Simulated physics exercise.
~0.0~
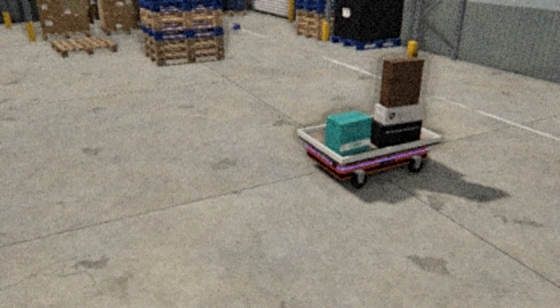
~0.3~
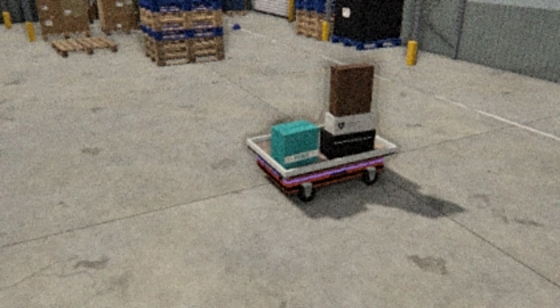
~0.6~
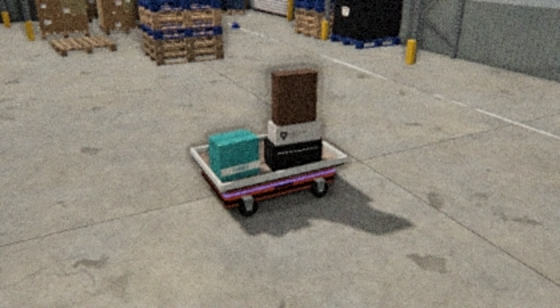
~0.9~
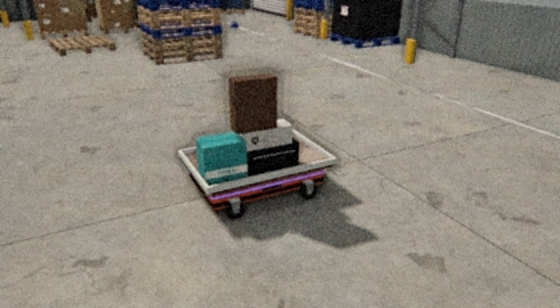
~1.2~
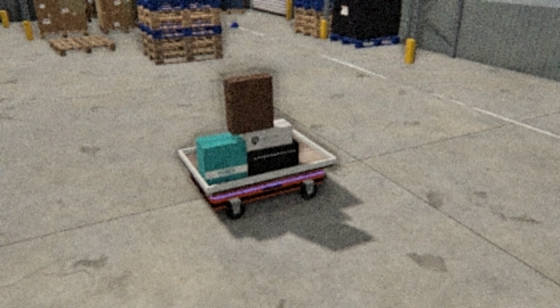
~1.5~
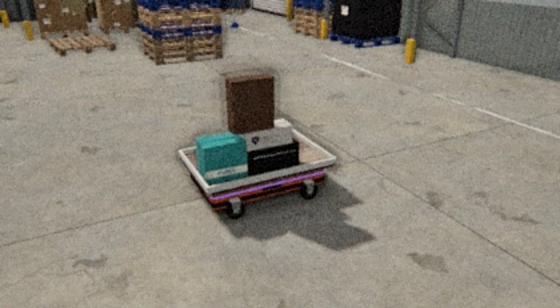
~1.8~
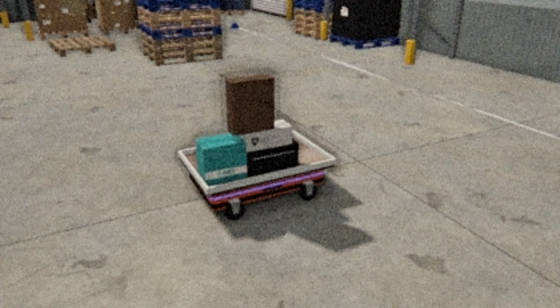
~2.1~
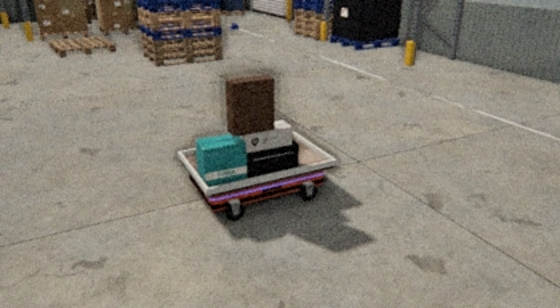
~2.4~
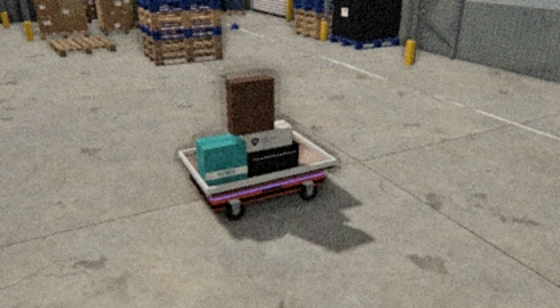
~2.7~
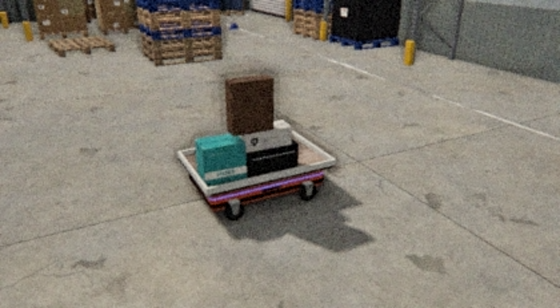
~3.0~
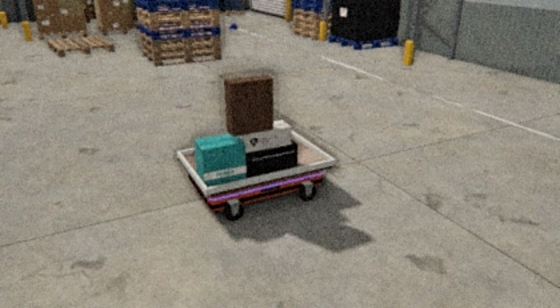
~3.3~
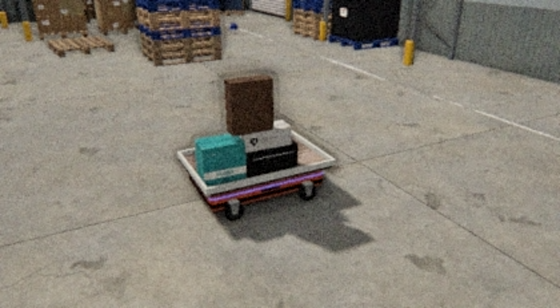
A flat cart carrying stacked boxes rolls left across a warehouse floor and halts, the brown box sliding left but staying upright.
